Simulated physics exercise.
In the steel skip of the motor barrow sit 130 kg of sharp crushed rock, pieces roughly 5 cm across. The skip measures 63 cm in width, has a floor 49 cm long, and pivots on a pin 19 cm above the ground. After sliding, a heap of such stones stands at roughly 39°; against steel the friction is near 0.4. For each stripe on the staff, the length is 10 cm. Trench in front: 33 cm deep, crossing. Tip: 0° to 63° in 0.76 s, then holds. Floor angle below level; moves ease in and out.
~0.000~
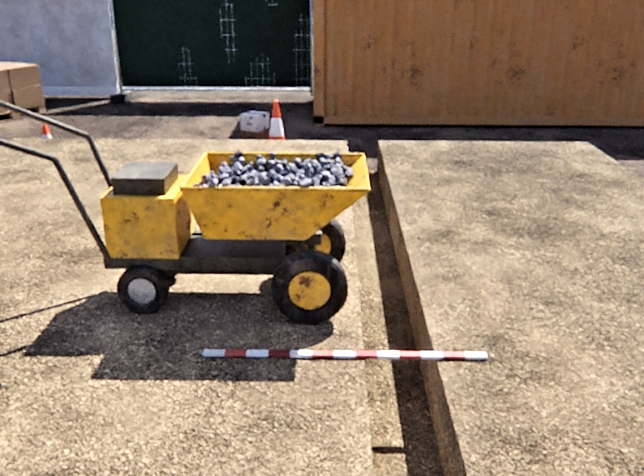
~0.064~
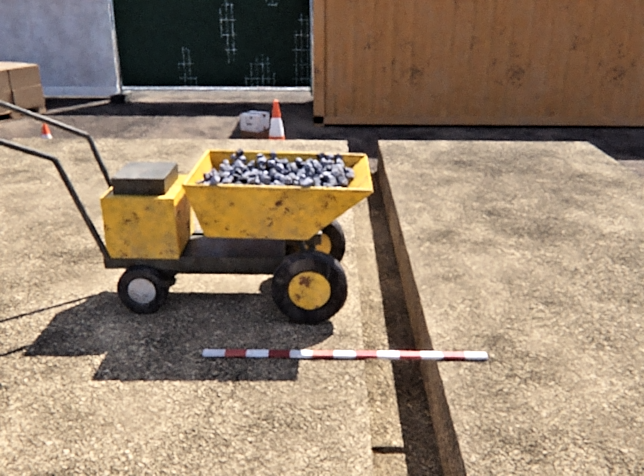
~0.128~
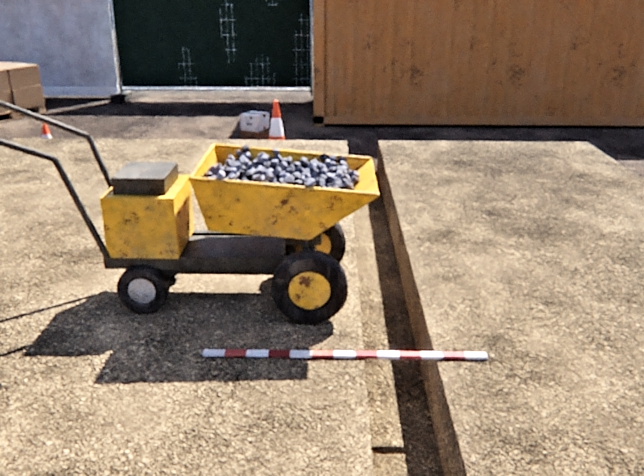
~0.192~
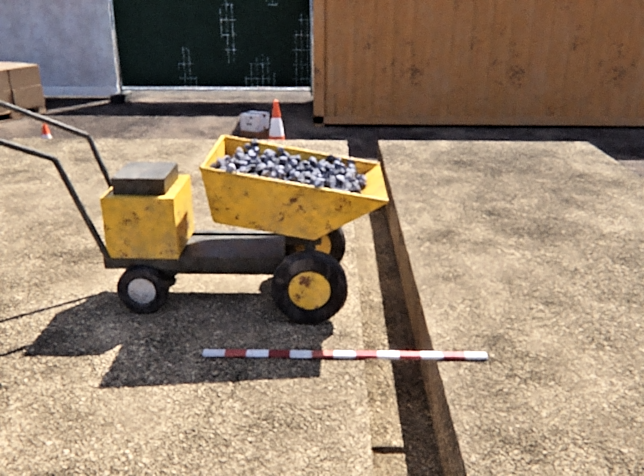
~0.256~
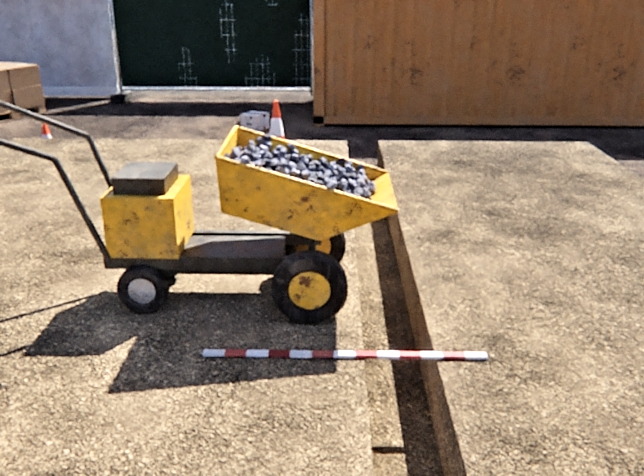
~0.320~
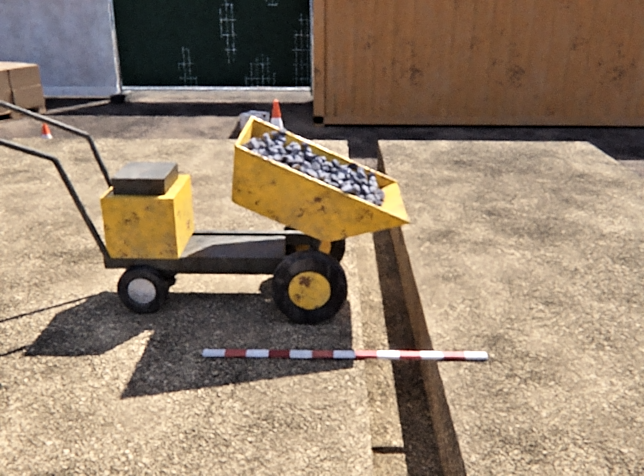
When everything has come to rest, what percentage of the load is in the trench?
About 13 per cent.
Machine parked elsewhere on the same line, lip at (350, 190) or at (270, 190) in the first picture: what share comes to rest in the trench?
That gives roughly 45 per cent and roughly 80 per cent.
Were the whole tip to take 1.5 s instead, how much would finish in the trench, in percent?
That would give about 10 percent.
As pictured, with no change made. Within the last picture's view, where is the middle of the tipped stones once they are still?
Their centre sits close to (459, 295).
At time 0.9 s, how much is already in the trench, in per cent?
Some 0 per cent of the load by that point.
After 0.6 s the floor is at 53°; 100 % in the skip; the foremost stones are at (414, 240).
After 0.9 s the floor is at 63°; 83 % in the skip, 1 % in the trench, 16 % past the trench; the foremost stones are at (471, 297).
After 1.2 s the floor is at 63°; 38 % in the skip, 1 % in the trench, 62 % past the trench; the foremost stones are at (566, 299).
After 3.2 s the floor is at 63°; 15 % in the skip, 13 % in the trench, 72 % past the trench; the foremost stones are at (627, 308).
